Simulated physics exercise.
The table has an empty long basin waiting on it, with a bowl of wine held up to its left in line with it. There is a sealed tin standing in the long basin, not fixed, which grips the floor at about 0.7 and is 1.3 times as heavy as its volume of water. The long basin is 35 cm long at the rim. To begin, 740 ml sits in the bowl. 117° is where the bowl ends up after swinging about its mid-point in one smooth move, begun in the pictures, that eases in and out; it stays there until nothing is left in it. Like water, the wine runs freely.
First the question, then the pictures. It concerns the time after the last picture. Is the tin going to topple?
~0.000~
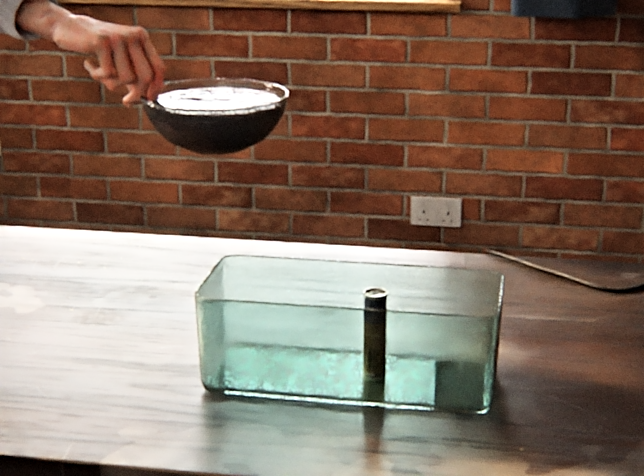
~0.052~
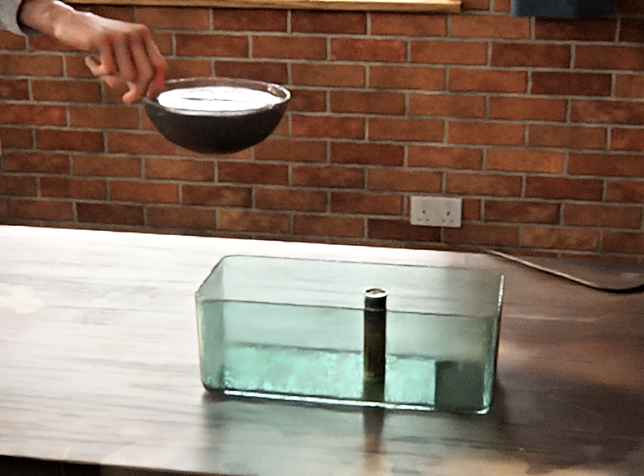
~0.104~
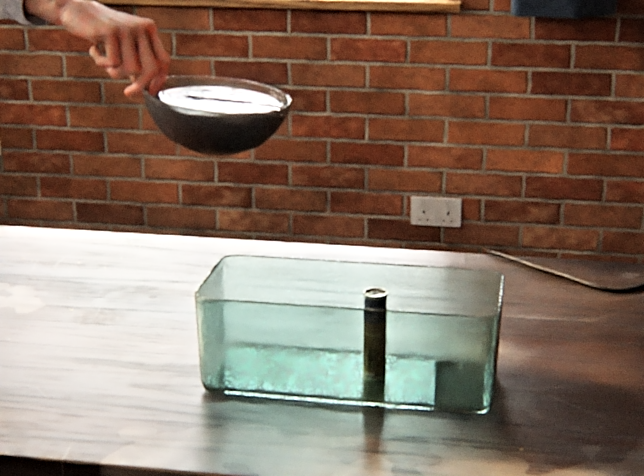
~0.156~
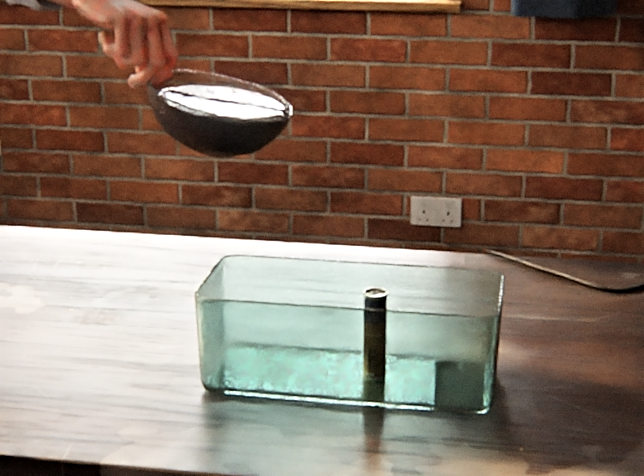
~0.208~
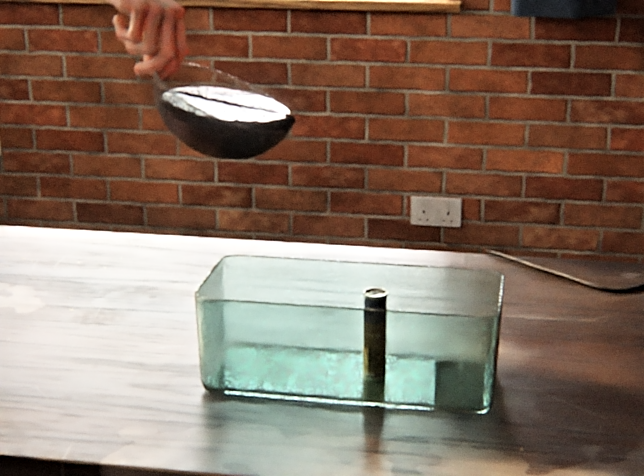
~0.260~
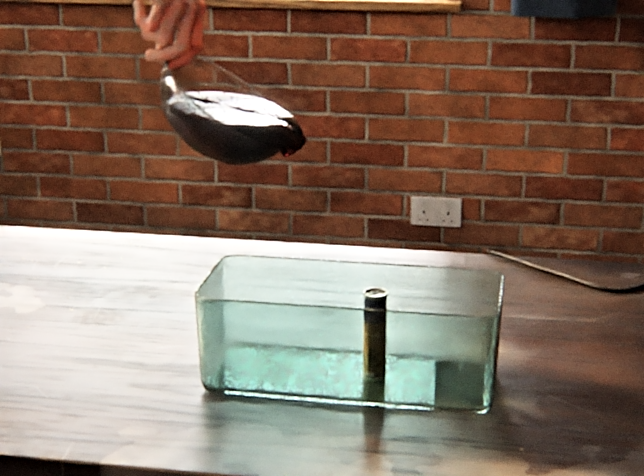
Yes.
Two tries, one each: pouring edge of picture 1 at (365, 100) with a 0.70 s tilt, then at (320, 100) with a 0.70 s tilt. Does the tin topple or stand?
The tin stays vertical the first time and stays vertical the second time.
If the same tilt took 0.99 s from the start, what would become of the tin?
With that tilt, the tin stays on its base.
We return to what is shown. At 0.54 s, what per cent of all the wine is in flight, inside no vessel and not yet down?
Estimate: About 36 % of all of it.
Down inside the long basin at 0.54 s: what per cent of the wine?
The basin holds roughly 62 in a hundred parts at that moment.
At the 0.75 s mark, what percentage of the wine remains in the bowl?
I'd estimate some 0 per cent.
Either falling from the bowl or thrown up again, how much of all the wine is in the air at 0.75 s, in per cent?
In-air share: About 3 %.
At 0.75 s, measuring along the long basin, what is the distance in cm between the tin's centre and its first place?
Near 3 cm of travel.
By 0.54 s the tilt is 103° and 1 per cent is still to pour; the tin stands where it began.
By 0.75 s the tilt is 117° and 0 per cent is still to pour; the tin leans 16°.
By 0.96 s the tilt is 117° and 0 per cent is still to pour; the tin leans 30°.
By 1.20 s the tilt is 117° and 0 per cent is still to pour; the tin lies on its side.
At rest the tin lies on its side.
